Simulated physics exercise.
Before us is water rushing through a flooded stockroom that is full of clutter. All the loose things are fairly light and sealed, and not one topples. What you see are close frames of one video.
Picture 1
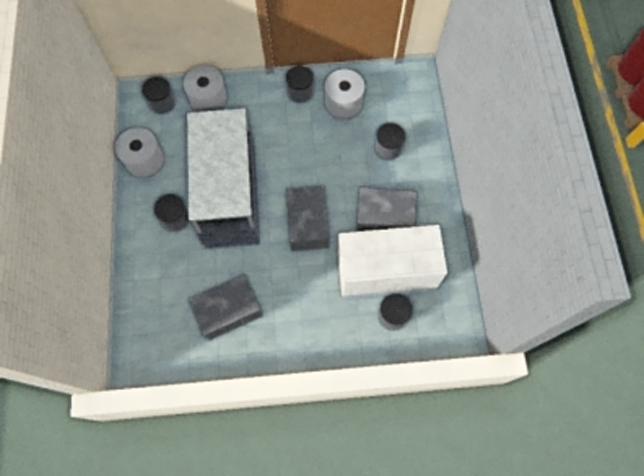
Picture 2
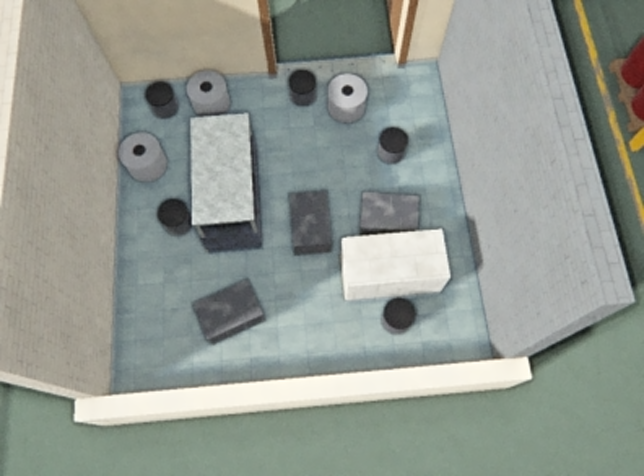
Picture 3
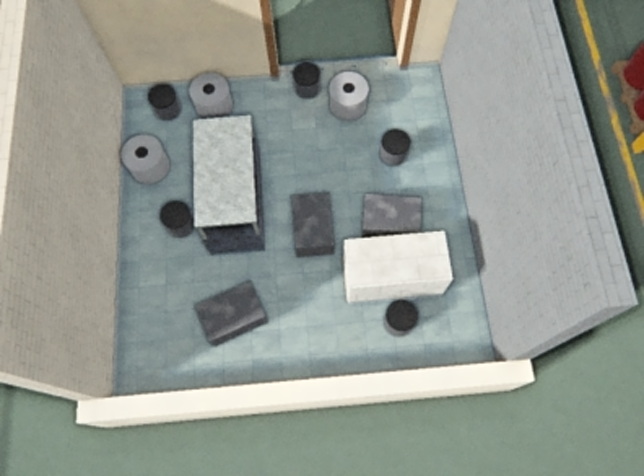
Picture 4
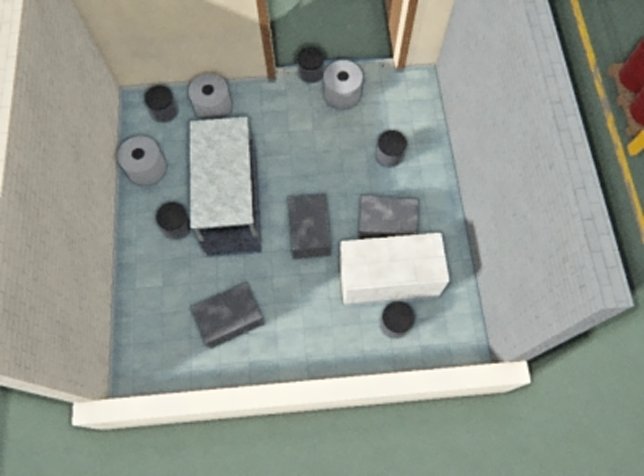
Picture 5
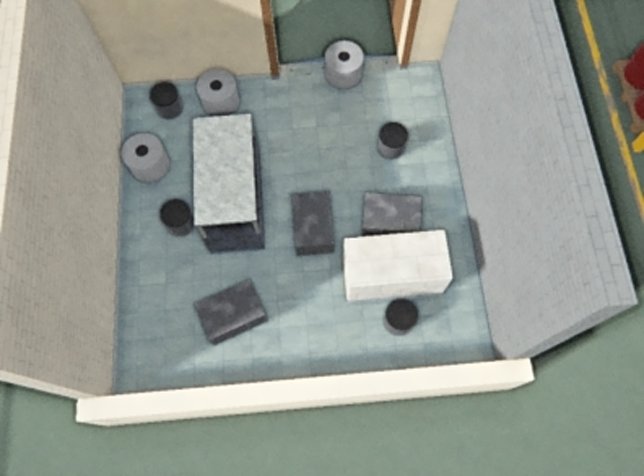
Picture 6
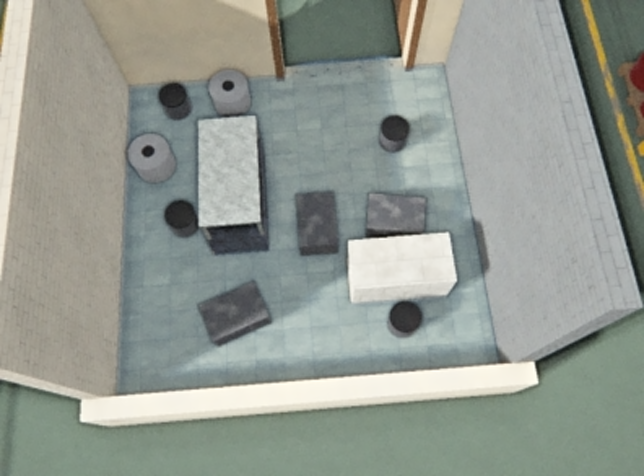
In the video, the brown door of a flooded, cluttered stockroom gives way to an open doorway, and a dark pail, then a grey tub, drift out through it while another grey tub shifts slightly right and blocks barely move.
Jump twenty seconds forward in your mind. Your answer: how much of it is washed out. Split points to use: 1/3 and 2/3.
2/3 or more.
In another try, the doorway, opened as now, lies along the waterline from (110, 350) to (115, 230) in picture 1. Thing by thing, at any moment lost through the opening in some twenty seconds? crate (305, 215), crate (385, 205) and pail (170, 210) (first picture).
Lost, retained and lost.
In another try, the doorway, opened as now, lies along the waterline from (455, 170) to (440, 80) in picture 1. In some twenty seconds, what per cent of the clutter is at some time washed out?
Estimate: Near 70 per cent.
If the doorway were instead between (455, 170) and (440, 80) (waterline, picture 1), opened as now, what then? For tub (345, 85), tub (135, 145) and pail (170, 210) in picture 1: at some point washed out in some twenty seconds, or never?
Taken in turn, the first item is flushed away, the second is held back and the last is held back.
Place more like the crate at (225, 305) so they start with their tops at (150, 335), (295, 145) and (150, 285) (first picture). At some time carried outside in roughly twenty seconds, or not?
First one does not escape, second one makes it out, third one does not escape.
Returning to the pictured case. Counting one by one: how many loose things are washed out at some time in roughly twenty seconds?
10.
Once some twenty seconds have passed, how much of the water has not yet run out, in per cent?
40 %.
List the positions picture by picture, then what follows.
A pail at (391, 135), afloat; a tub at (203, 82), afloat; 0 of 11 have shifted, in the first frame.
A pail at (394, 139), afloat; a tub at (206, 87), afloat; 0 of 11 have shifted, in the second frame.
A pail at (396, 141), afloat; a tub at (209, 89), afloat; 2 of 11 have shifted, in the third frame.
A pail at (392, 142), afloat; a tub at (208, 90) floats, close to its start; 2 of 11 have shifted, in the fourth frame.
A pail at (394, 134) floats, close to its start; a tub at (216, 86) floats, close to its start; 4 of 11 have shifted, in the fifth frame.
A pail at (395, 128), afloat, close to its start; a tub at (228, 86), afloat, close to its start; 5 of 11 have shifted, in the sixth frame.
A moment on, 2 of 11 are out; 9 afloat.
Next, 5 of 11 are out; 6 afloat.
Later, 8 of 11 are out; 3 afloat.
In the end, 10 of 11 are out; 1 afloat.
